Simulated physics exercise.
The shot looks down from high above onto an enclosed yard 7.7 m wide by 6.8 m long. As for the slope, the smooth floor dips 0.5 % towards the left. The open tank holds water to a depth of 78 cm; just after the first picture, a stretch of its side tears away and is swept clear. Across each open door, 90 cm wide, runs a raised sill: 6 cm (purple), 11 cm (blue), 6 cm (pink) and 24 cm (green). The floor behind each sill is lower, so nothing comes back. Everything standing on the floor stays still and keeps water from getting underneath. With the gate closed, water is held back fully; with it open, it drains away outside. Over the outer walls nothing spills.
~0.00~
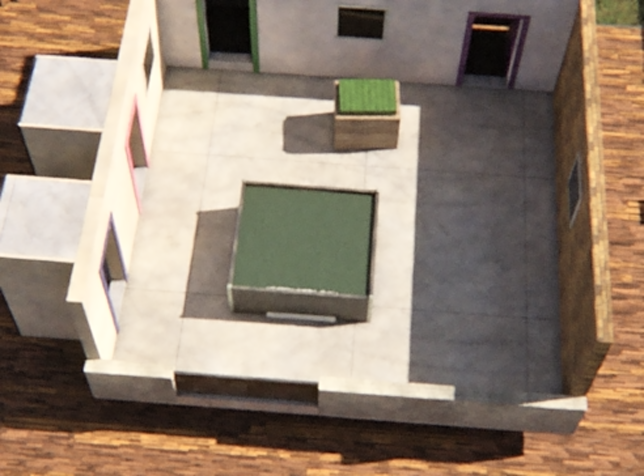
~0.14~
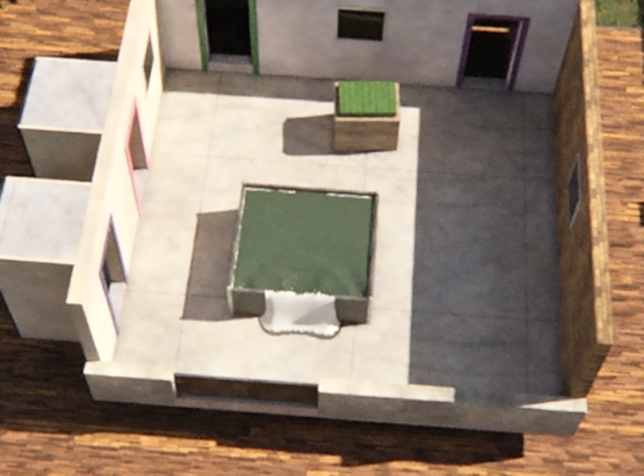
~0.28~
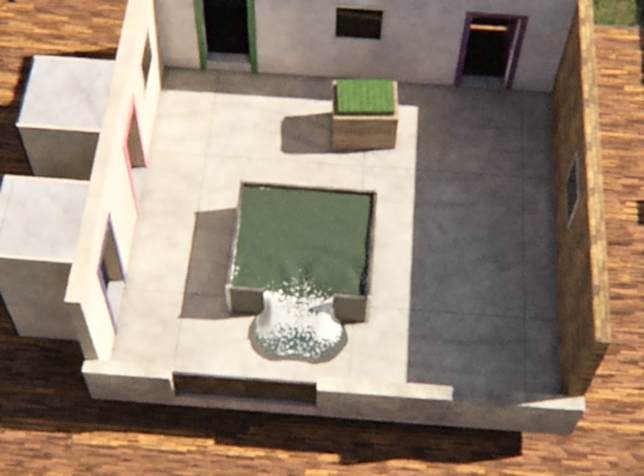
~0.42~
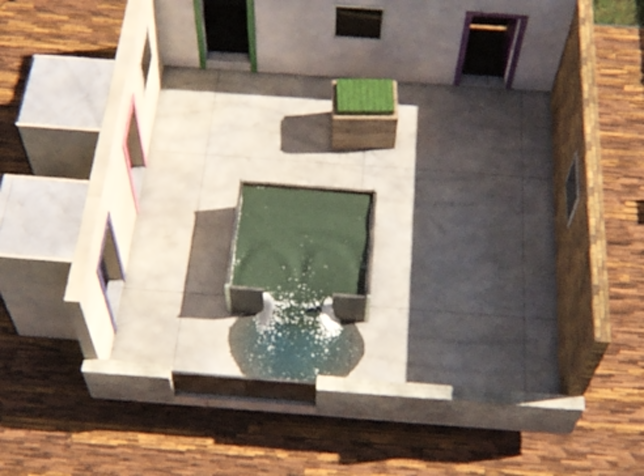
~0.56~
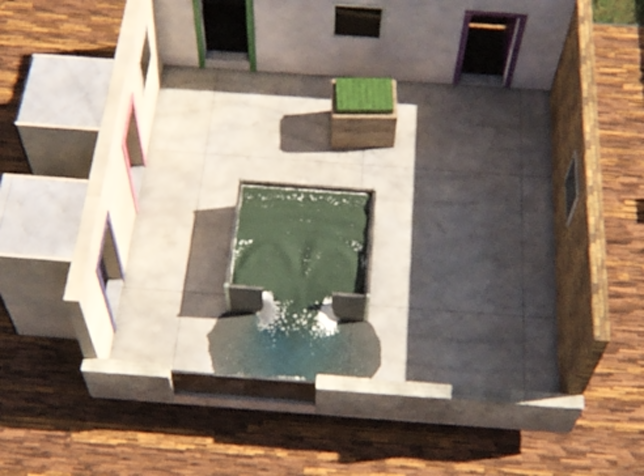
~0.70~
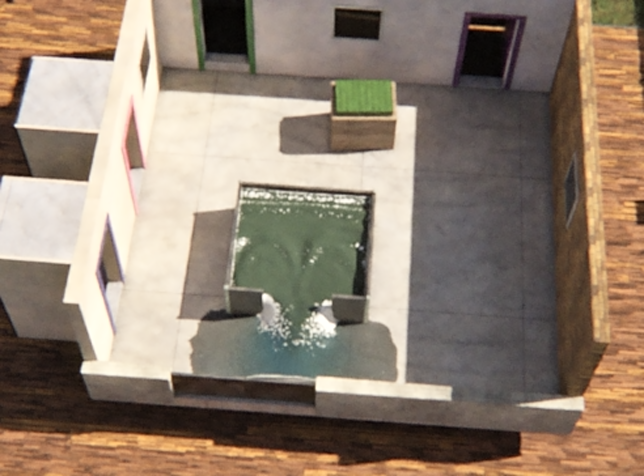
To begin with, a square open tank of dark green water stands still in a walled, pale-floored yard. A stretch of its near side gives way, and water pours through the gap in white, foaming streams. The puddle spreads toward the low front wall and widens sideways, while the tank's level drops.
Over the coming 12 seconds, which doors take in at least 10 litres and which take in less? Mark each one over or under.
Purple door - over; blue door - over; pink door - under; green door - under.
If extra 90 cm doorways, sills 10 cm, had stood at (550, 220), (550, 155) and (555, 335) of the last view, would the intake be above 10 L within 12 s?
Note, doorways in listed order: Stays short, stays short, goes beyond.
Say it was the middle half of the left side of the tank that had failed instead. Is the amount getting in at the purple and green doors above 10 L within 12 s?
For purple, too little; for green, too little.
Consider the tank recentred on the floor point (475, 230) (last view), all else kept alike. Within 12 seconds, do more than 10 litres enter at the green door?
Green: Within limit.
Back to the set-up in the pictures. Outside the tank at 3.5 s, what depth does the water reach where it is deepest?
I'd put it at close to 32 cm.
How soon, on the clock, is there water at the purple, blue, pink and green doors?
Purple: 5.0 s; blue: 1.8 s; pink: 2.6 s; green: 4.5 s.
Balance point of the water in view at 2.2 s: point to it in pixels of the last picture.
Around (296, 309).
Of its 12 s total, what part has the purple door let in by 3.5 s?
Roughly 0 percent is in by then.
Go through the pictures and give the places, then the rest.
The first frame shows the open tank at (306, 240) is whole and still, 78 cm deep.
In the second frame, water pours out at (300, 308) and has run 0.7 m, to (336, 330); typically 12 cm deep outside, 78 cm at the open tank's back.
In the third frame, the front is at (329, 356), 1.0 m from the gap at (299, 308); 1.1 m2 of floor is under water; 78 cm left at the back of the open tank.
In the fourth frame, the front is at a hidden place, 1.5 m from the gap at (298, 308); 2.4 m2 of floor is under water; 78 cm left at the back of the open tank.
In the fifth frame, the front is at a hidden place, 1.8 m from the gap at (298, 306); 3.6 m2 of floor is under water; 72 cm left at the back of the open tank.
In the sixth frame, the front is at a hidden place, 2.1 m from the gap at (297, 308); 4.2 m2 of floor is under water; 65 cm left at the back of the open tank.
After 1.4 s water covers 15 % of the floor and is deepest (56 cm) near (287, 383); purple door not reached, blue door not reached, pink door not reached, green door not reached.
After 2.2 s water covers 30 % of the floor and is deepest (46 cm) near (287, 383); purple door not reached, blue door 22 cm at the sill, 6 L in, pink door not reached, green door not reached.
After 3.5 s water covers 50 % of the floor and is deepest (32 cm) near (287, 383); purple door not reached, blue door 20 cm at the sill, 64 L in, pink door 6 cm at the sill, 0 L in, green door not reached.
After 7.0 s water covers 90 % of the floor and is deepest (18 cm) near (286, 392); purple door 11 cm at the sill, 25 L in, blue door 13 cm at the sill, 126 L in, pink door 5 cm at the sill, 0 L in, green door 14 cm at the sill, 0 L in.
After 12.0 s water covers 100 % of the floor and is deepest (16 cm) near (146, 162); purple door 9 cm at the sill, 80 L in, blue door 8 cm at the sill, 131 L in, pink door 5 cm at the sill, 0 L in, green door 11 cm at the sill, 0 L in.
